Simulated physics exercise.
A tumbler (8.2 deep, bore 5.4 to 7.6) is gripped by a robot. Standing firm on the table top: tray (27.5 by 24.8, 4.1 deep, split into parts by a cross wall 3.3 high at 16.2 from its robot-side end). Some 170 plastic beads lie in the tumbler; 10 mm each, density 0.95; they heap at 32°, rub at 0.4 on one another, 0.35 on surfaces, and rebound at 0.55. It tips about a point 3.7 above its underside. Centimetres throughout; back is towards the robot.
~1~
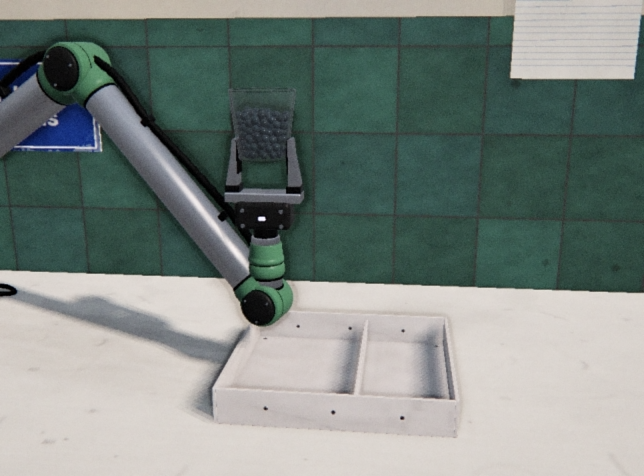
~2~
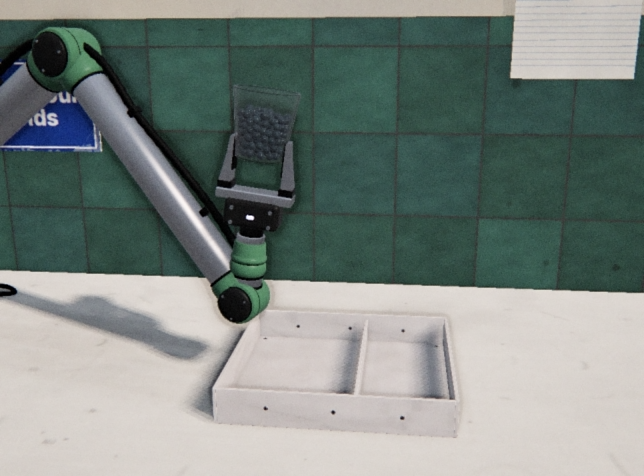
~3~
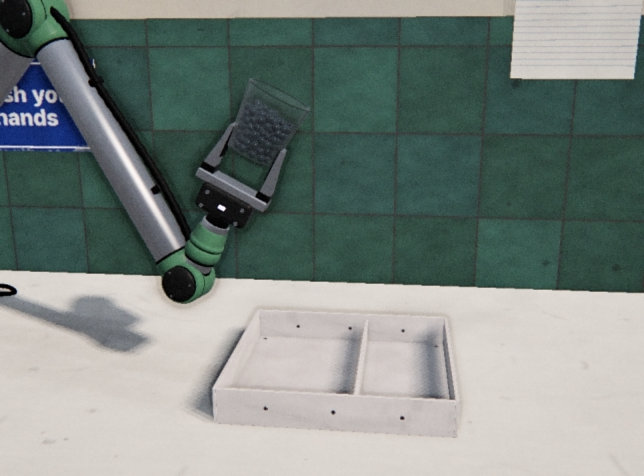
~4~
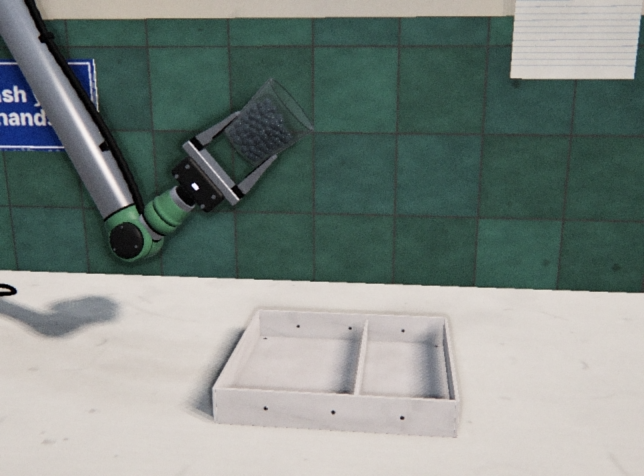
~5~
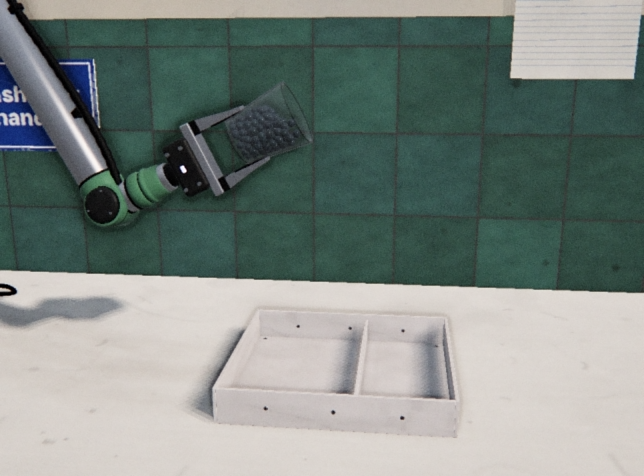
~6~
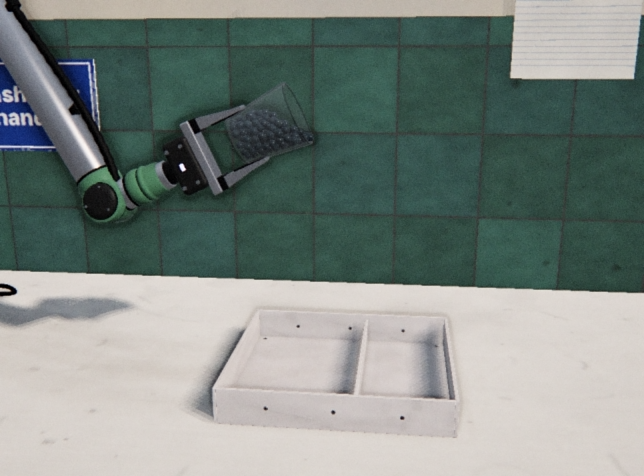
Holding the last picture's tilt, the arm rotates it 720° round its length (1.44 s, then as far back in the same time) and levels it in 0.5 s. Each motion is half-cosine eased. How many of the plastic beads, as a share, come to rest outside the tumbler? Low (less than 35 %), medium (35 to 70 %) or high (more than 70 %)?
Outside the tumbler the share is low, less than 35 %.
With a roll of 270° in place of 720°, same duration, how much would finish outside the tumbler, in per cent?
It would be near 20 per cent.
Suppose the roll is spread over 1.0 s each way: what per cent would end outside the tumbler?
In that case some 15 per cent.
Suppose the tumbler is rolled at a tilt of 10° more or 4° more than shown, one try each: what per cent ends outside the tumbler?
About 65 and 40 per cent.
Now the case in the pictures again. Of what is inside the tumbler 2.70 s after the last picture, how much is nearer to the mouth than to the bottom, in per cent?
Roughly 35 per cent.
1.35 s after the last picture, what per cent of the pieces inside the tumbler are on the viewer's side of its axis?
About 40 per cent.
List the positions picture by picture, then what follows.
Tumbler middle at (263, 126), upright; upper third of the load around (263, 118), from x 240 to 285, top at y 110; 167 in the tumbler, in the first frame.
Tumbler middle at (263, 126), tipped 8°; upper third of the load around (263, 119), from x 240 to 290, top at y 110, in the second frame.
Tumbler middle at (264, 126), tipped 28°; upper third of the load around (260, 120), from x 235 to 290, top at y 105, in the third frame.
Tumbler middle at (265, 127), tipped 50°; upper third of the load around (262, 119), from x 230 to 290, top at y 105, in the fourth frame.
Tumbler middle at (266, 128), tipped 64°; upper third of the load around (260, 121), from x 235 to 295, top at y 110, in the fifth frame.
Tumbler middle at (266, 128), tipped 65°; upper third of the load around (259, 124), from x 235 to 310, top at y 115; 167 in the tumbler, in the sixth frame.
Then, 1.35 s later, tipped 65°, highest piece 35 above the table; 149 in the tumbler, 8 in the robot-side part, 6 in the far-side part, 4 in flight or on a rim.
Then, 2.70 s later, tipped 65°, highest piece 36 above the table; 135 in the tumbler, 19 in the robot-side part, 10 in the far-side part, 1 on the table or floor, 2 in flight or on a rim.
Then, 3.58 s later, upright, highest piece 37 above the table; 134 in the tumbler, 20 in the robot-side part, 12 in the far-side part, 1 on the table or floor.
Then, 4.28 s later, upright, highest piece 37 above the table; 134 in the tumbler, 20 in the robot-side part, 12 in the far-side part, 1 on the table or floor.
At rest, 134 in the tumbler, 20 in the robot-side part, 12 in the far-side part, 1 on the table or floor. That is 20 % outside the tumbler.
